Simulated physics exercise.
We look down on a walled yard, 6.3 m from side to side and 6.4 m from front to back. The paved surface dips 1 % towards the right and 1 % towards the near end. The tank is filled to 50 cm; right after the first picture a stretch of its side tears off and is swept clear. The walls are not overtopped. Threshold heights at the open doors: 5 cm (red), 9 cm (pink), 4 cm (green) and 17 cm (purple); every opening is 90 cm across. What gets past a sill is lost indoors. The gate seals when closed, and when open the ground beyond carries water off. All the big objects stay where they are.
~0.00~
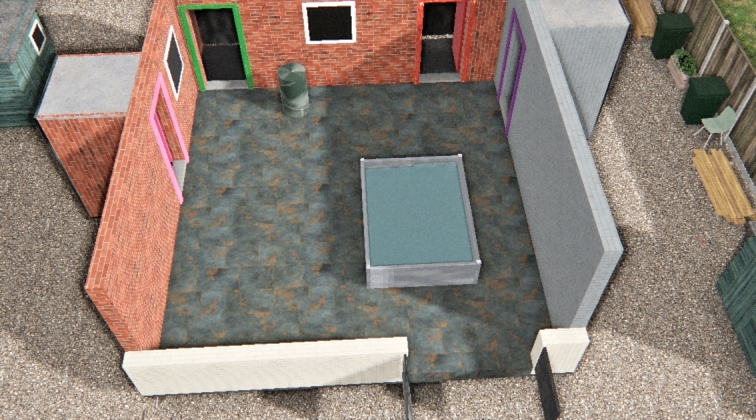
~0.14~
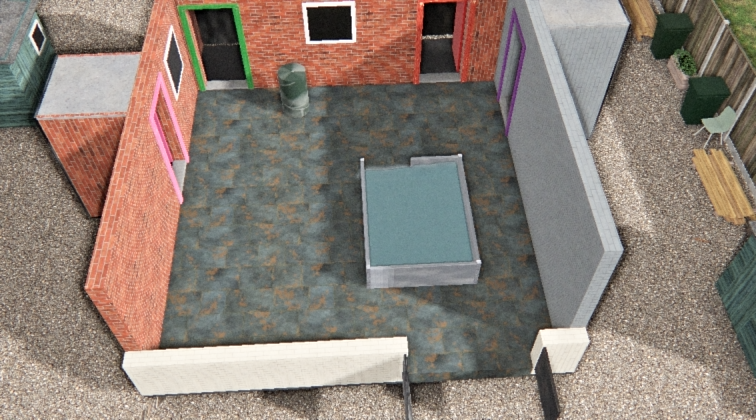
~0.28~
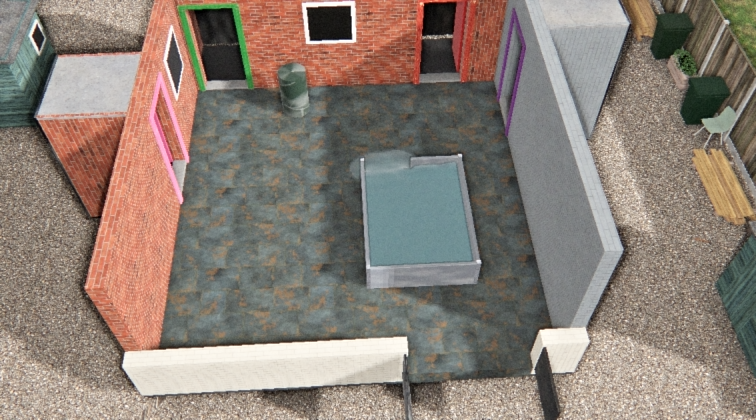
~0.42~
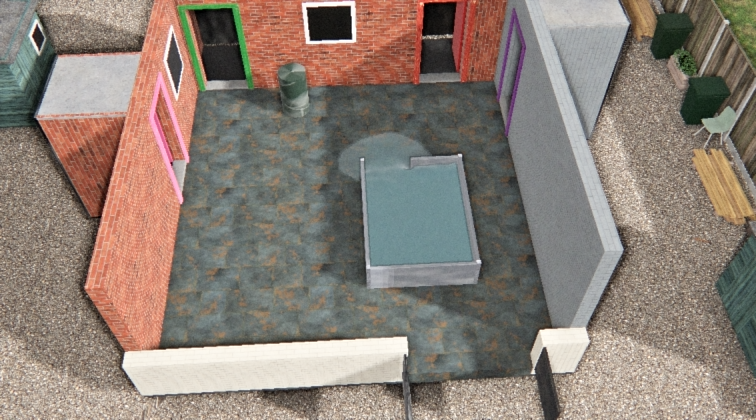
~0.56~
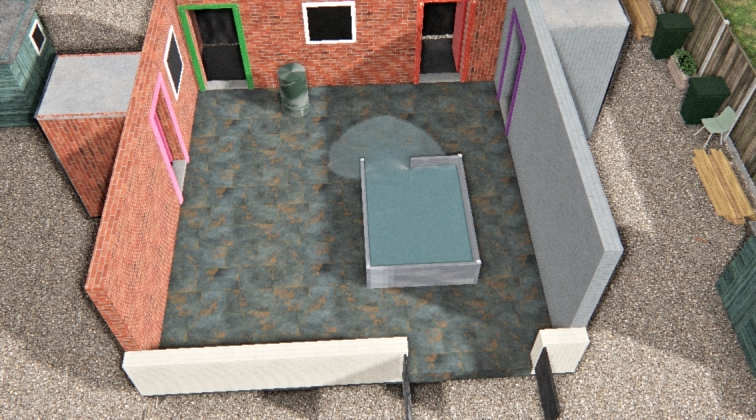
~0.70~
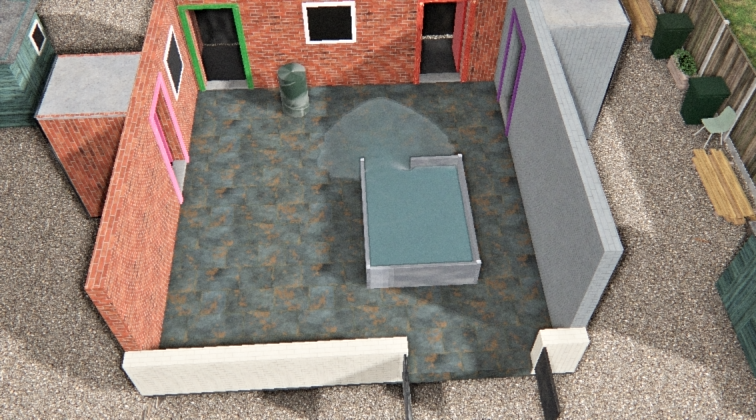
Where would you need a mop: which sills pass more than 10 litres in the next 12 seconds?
Door by door: At the red door it goes over the limit; at the pink door it keeps below the limit; at the green door it exceeds the limit; at the purple door it stays under the limit.
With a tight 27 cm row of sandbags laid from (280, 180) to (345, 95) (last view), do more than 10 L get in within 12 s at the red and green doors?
Then: Red above, green below.
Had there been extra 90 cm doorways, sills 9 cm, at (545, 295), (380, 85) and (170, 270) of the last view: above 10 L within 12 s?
In turn: Under, above, not over.
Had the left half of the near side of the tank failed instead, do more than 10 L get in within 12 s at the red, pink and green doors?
Then: Red below, pink below, green below.
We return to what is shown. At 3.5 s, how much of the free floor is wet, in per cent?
Near 35 per cent is wet.
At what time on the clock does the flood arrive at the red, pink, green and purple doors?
Arrival: Red 1.4 s, pink 4.0 s, green 2.2 s, purple 2.4 s.
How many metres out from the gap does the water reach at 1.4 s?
Some 3.0 m out.
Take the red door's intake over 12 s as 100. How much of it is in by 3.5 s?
Some 45 per cent by then.
After 1.4 s water covers 20 % of the floor and is deepest (29 cm) near (384, 177); red door 5 cm at the sill, 0 L in, pink door not reached, green door not reached, purple door not reached.
After 2.2 s water covers 25 % of the floor and is deepest (26 cm) near (374, 177); red door 12 cm at the sill, 11 L in, pink door not reached, green door not reached, purple door not reached.
After 3.5 s water covers 35 % of the floor and is deepest (20 cm) near (485, 83); red door 11 cm at the sill, 43 L in, pink door not reached, green door 5 cm at the sill, 0 L in, purple door 9 cm at the sill, 0 L in.
After 7.0 s water covers 70 % of the floor and is deepest (15 cm) near (556, 352); red door 9 cm at the sill, 79 L in, pink door 5 cm at the sill, 0 L in, green door 5 cm at the sill, 17 L in, purple door 11 cm at the sill, 0 L in.
After 12.0 s water covers 95 % of the floor and is deepest (11 cm) near (556, 352); red door 6 cm at the sill, 100 L in, pink door 2 cm at the sill, 0 L in, green door 2 cm at the sill, 20 L in, purple door 8 cm at the sill, 0 L in.
